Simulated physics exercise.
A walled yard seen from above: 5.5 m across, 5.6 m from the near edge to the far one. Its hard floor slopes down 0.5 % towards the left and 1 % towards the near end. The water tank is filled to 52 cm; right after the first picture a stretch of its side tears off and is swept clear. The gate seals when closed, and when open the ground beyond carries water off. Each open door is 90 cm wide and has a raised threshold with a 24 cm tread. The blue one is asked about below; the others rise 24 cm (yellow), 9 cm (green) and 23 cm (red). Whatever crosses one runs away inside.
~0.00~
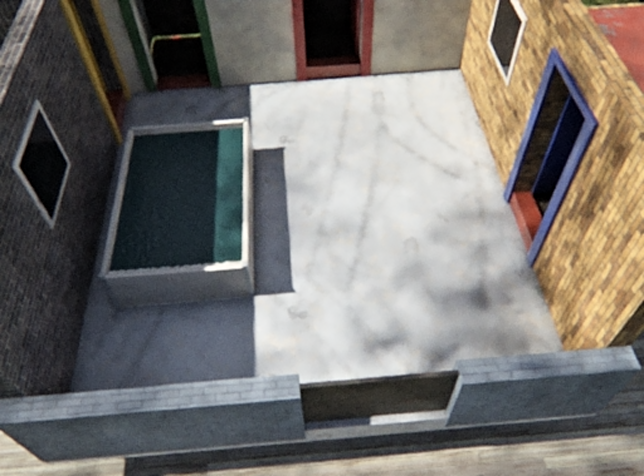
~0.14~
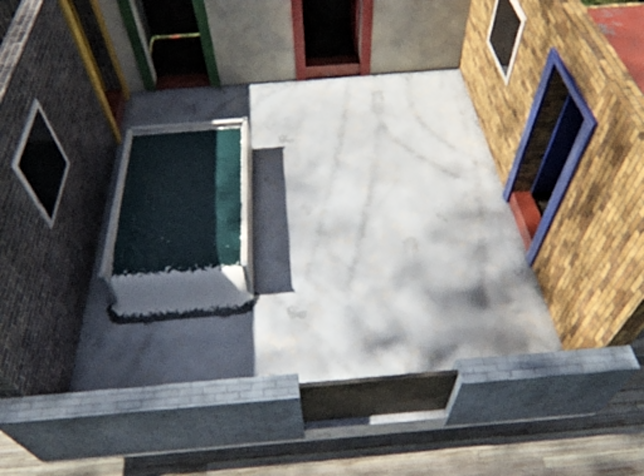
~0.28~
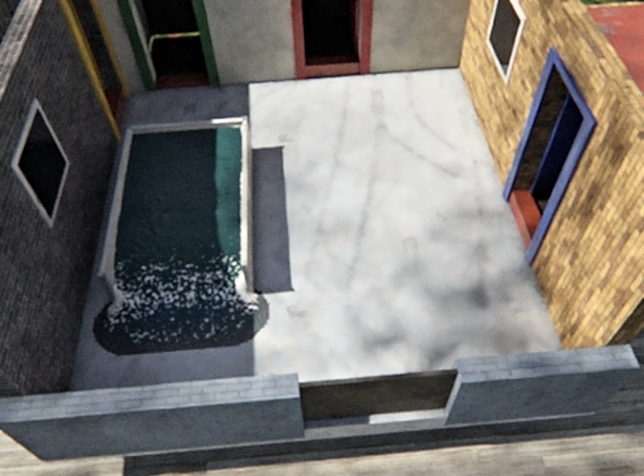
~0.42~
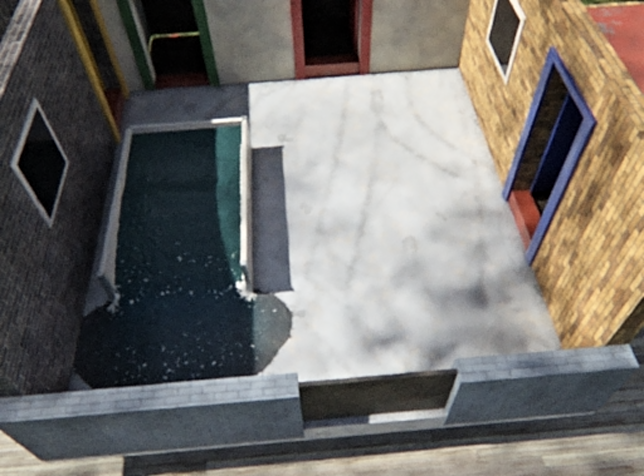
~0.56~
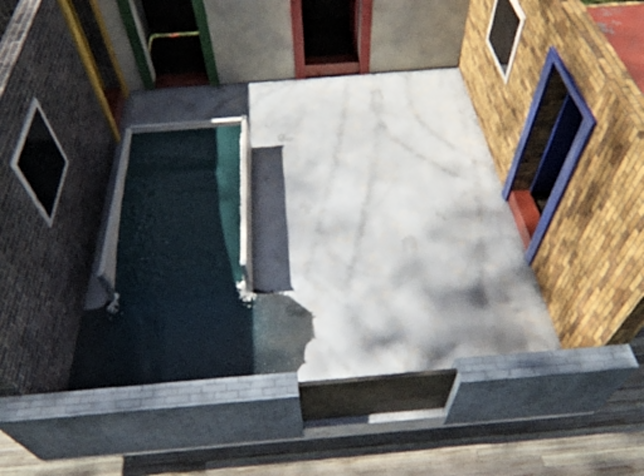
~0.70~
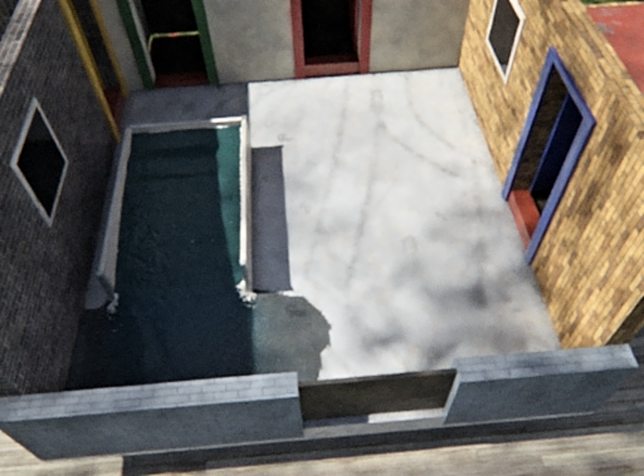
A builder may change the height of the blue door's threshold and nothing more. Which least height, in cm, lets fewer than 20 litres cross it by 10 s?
At least 8 cm or so.
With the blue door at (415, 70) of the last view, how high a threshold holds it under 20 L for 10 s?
About 8.5 cm.
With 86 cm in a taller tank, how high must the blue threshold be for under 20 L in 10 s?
Then roughly 17 cm.
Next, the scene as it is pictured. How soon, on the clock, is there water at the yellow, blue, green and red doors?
Yellow 3.2 s, blue 3.0 s, green 3.8 s, red 5.5 s.
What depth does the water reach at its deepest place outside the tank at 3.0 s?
Roughly 32 cm.
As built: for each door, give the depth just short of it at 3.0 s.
In cm: Yellow 0, blue 2, green 0, red 0.
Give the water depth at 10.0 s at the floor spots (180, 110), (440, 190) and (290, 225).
Roughly 7, 4 and 7 cm, in turn.
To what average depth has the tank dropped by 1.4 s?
About 31 cm.
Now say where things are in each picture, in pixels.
The water tank at (183, 194) is whole and still, 52 cm deep; the blue door at (540, 175) is dry, in the first picture.
Water pours out at (182, 290) and has run 0.2 m, to (120, 316); about 4 cm deep outside, 52 cm at the back, in the second picture.
The front is at (120, 347), 0.6 m from the gap at (182, 290); 1.0 m2 of floor is wet, 52 cm left at the back, in the third picture.
The gap is at (182, 290), the front 1.1 m out at a hidden place; the back of the water tank holds 52 cm, in the fourth picture.
Water pours out at (182, 290) and has run 1.5 m, to a hidden place; about 7 cm deep outside, 52 cm at the back, in the fifth picture.
The gap is at (182, 290), the front 1.6 m out at a hidden place; the back of the water tank holds 50 cm; 3.2 m in a straight line remain to the blue door at (538, 174), in the sixth picture.
After 1.4 s water covers 15 % of the floor, deepest (44 cm) near (62, 427); it has not reached the blue door.
After 3.0 s water covers 40 % of the floor, deepest (32 cm) near (62, 427); it has not reached the blue door.
After 10.0 s water covers 100 % of the floor, deepest (11 cm) near (200, 146); 4 cm at the blue door, 0 litres in over its 22 cm threshold.
At the blue door as built, the water arrived by 3.1 s and peaked near 14 cm at 4.0 s.
With a threshold of 6.5 cm, 35 litres would have come in within the 10 s; with 10 cm, 9 litres. So under 20 litres takes about 8 cm.
